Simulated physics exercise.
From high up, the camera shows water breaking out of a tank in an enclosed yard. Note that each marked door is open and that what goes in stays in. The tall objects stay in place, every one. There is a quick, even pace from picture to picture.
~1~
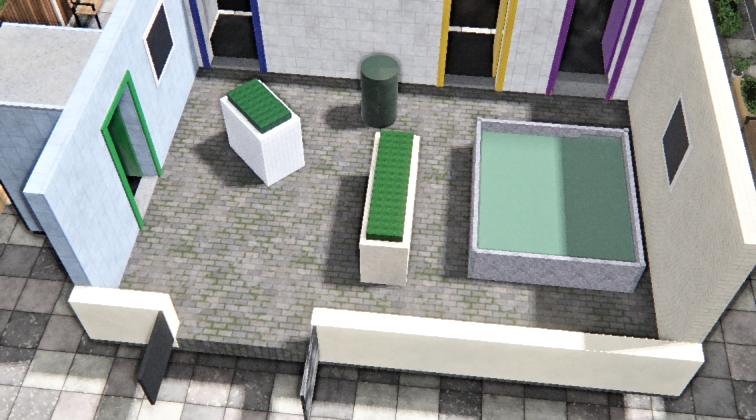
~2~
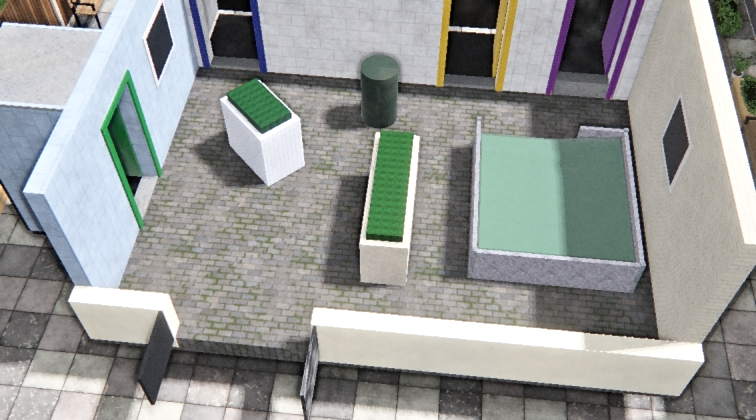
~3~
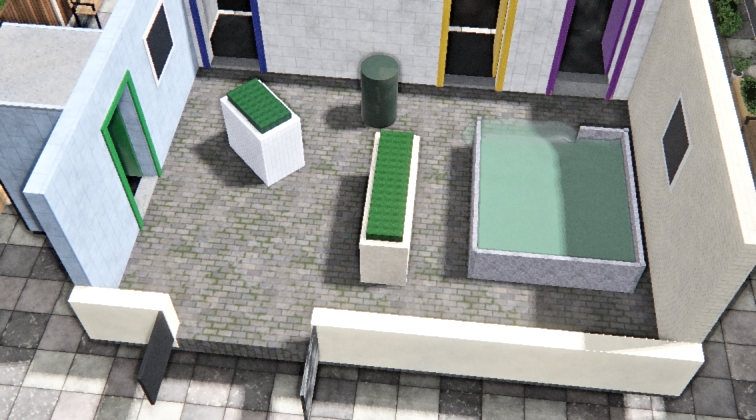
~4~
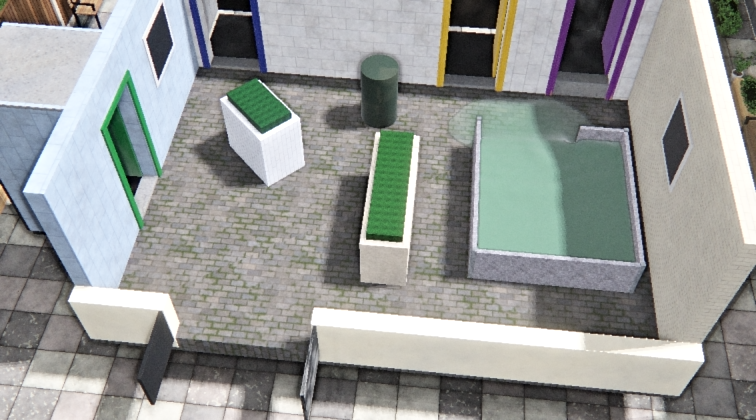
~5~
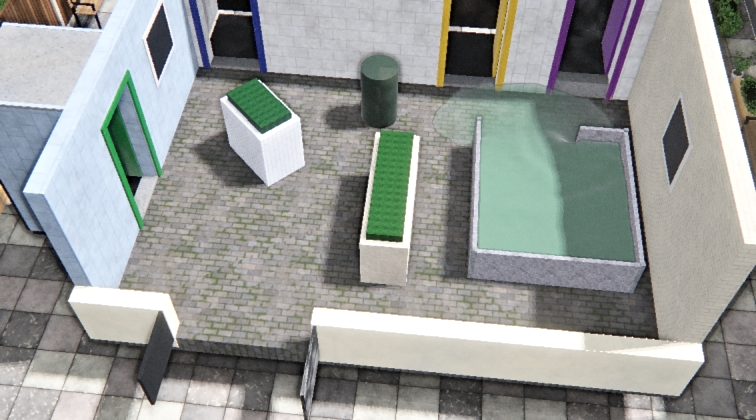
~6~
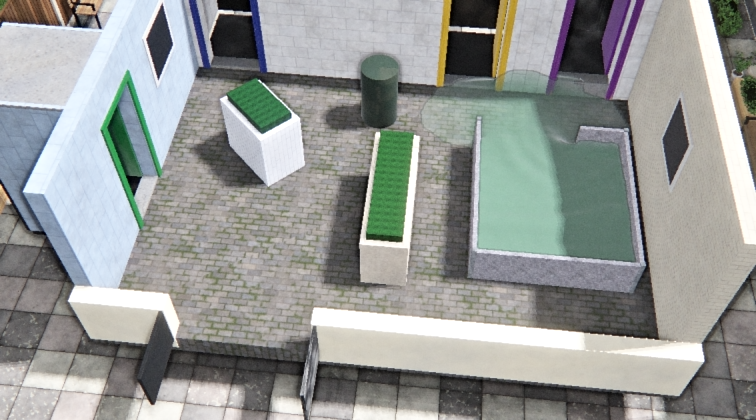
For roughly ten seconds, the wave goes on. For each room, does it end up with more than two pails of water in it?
As I see it, the purple door will be at or under the cap; the yellow door will be over the cap; the blue door will be over the cap; the green door will be at or under the cap.
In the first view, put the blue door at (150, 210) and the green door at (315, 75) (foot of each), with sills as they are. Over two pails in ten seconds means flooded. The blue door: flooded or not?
Result - blue door remains within the limit.
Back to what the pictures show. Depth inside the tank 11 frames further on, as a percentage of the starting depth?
Some 54 per cent.
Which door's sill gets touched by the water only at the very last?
That would be the green door.
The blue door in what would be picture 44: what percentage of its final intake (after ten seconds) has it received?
Approximately 35 per cent.
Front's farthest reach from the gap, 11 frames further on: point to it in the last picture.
My best guess is about (290, 75).
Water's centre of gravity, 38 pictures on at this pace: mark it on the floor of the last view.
I'd put my finger on (464, 177).
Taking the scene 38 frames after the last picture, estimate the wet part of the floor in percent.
Roughly 85 percent, I'd say.
A moment on, water covers 15 % of the floor; the purple door wet at the sill, nothing in, the yellow door over two buckets in, the blue door not reached, the green door not reached.
Next, water covers 20 % of the floor; the purple door under two buckets in, the yellow door far over two buckets in, the blue door not reached, the green door not reached.
Then, water covers 40 % of the floor; the purple door under two buckets in, the yellow door far over two buckets in, the blue door wet at the sill, nothing in, the green door not reached.
Later, water covers 85 % of the floor; the purple door under two buckets in, the yellow door far over two buckets in, the blue door under two buckets in, the green door wet at the sill, nothing in.
In the end, water covers 100 % of the floor; the purple door under two buckets in, the yellow door far over two buckets in, the blue door over two buckets in, the green door wet at the sill, nothing in.
